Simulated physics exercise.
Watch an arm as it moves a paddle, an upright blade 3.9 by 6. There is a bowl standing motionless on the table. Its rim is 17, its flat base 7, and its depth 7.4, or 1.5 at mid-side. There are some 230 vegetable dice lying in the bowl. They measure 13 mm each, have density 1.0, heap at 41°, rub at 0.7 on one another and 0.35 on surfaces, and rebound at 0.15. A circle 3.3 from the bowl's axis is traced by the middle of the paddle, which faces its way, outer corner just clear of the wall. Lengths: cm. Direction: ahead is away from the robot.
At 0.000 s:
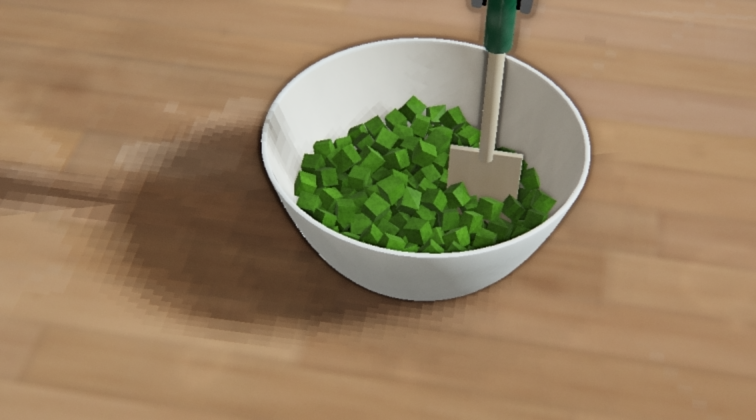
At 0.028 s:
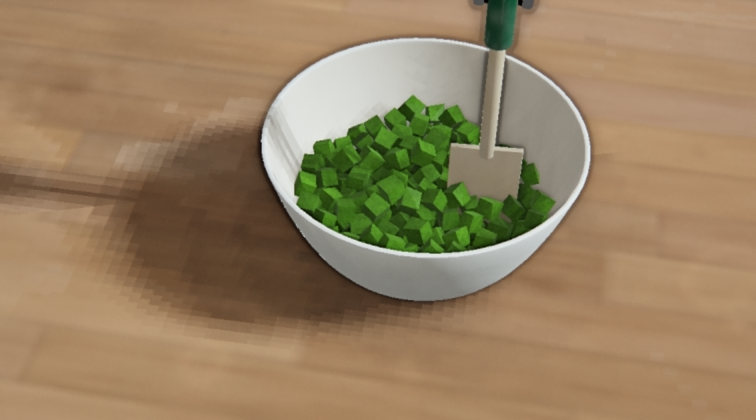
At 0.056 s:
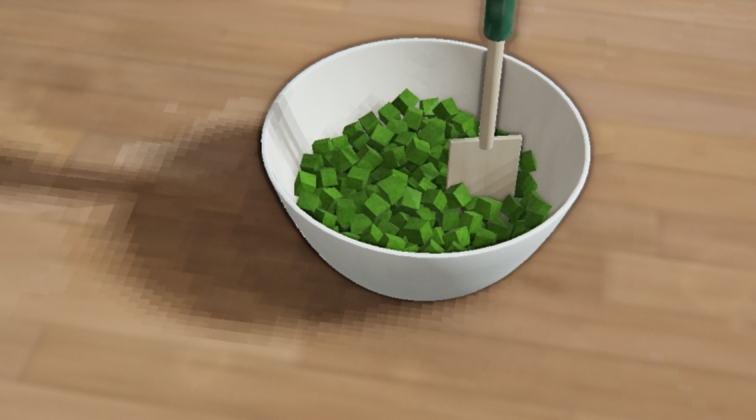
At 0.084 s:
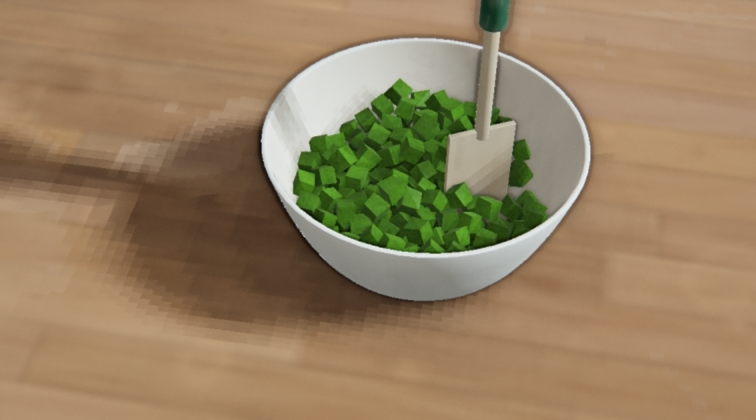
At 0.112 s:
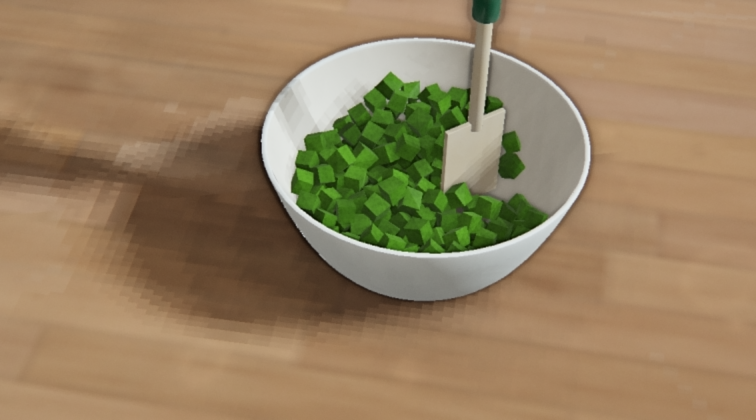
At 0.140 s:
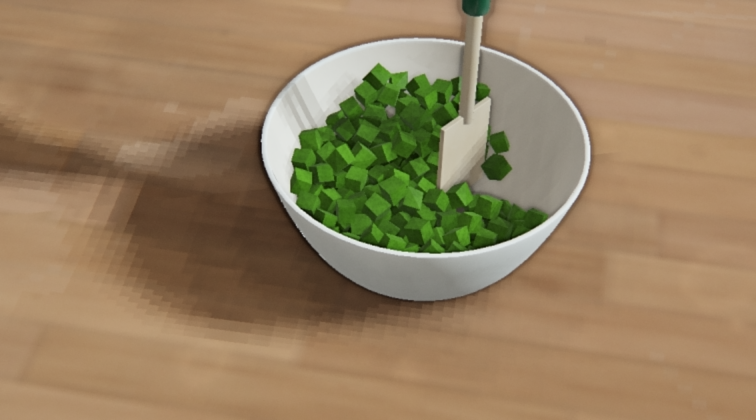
A paddle with a green handle swept slowly through small green cubes in a white bowl on a wooden table, turning as it moved back and slightly left, pushing the pile toward the far side.
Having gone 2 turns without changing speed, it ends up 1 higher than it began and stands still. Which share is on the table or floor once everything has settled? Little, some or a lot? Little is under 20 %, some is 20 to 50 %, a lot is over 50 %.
Little.
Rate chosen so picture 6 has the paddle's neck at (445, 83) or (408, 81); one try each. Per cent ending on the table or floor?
Near 20 per cent for the first, near 35 per cent for the second.
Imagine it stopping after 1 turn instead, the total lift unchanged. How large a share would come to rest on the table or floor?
I'd reckon near 5 per cent.
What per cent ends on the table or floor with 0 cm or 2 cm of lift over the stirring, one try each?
Near 15 in a hundred, then 10 in a hundred.
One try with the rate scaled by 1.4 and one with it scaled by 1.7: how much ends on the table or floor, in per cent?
Estimates in order: Some 25 % and some 25 %.
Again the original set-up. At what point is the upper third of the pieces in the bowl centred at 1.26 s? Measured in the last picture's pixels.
Around (393, 217).
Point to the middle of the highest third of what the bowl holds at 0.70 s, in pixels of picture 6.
The top third is centred near (518, 168) in the last picture.
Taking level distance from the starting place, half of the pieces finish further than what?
Somewhere around 5 centimetres.
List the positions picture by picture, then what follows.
Paddle neck at (489, 130), 0° round; upper third of the load around (412, 189), from x 305 to 540, top at y 110; 231 in the bowl, in the first picture.
Paddle neck at (489, 126), 5° round; upper third of the load around (411, 189), from x 305 to 540, top at y 110, in the second picture.
Paddle neck at (488, 117), 17° round; upper third of the load around (418, 177), from x 305 to 540, top at y 100, in the third picture.
Paddle neck at (484, 108), 30° round; upper third of the load around (410, 159), from x 305 to 535, top at y 90, in the fourth picture.
Paddle neck at (477, 100), 43° round; upper third of the load around (403, 150), from x 300 to 535, top at y 85, in the fifth picture.
Paddle neck at (468, 92), 56° round; upper third of the load around (395, 143), from x 300 to 535, top at y 75; 231 in the bowl, in the sixth picture.
After 0.70 s, 318° round, highest piece 10 above the table; 225 in the bowl, 5 on the table or floor, 1 in flight or on the tool.
After 1.26 s, 220° round, highest piece 9 above the table; 219 in the bowl, 11 on the table or floor, 1 in flight or on the tool.
After 1.74 s, 0° round, highest piece 8 above the table; 202 in the bowl, 29 on the table or floor.
After 2.44 s, 0° round, highest piece 8 above the table; 202 in the bowl, 29 on the table or floor.
At rest, 202 in the bowl, 29 on the table or floor. That is 13 % on the table or floor.
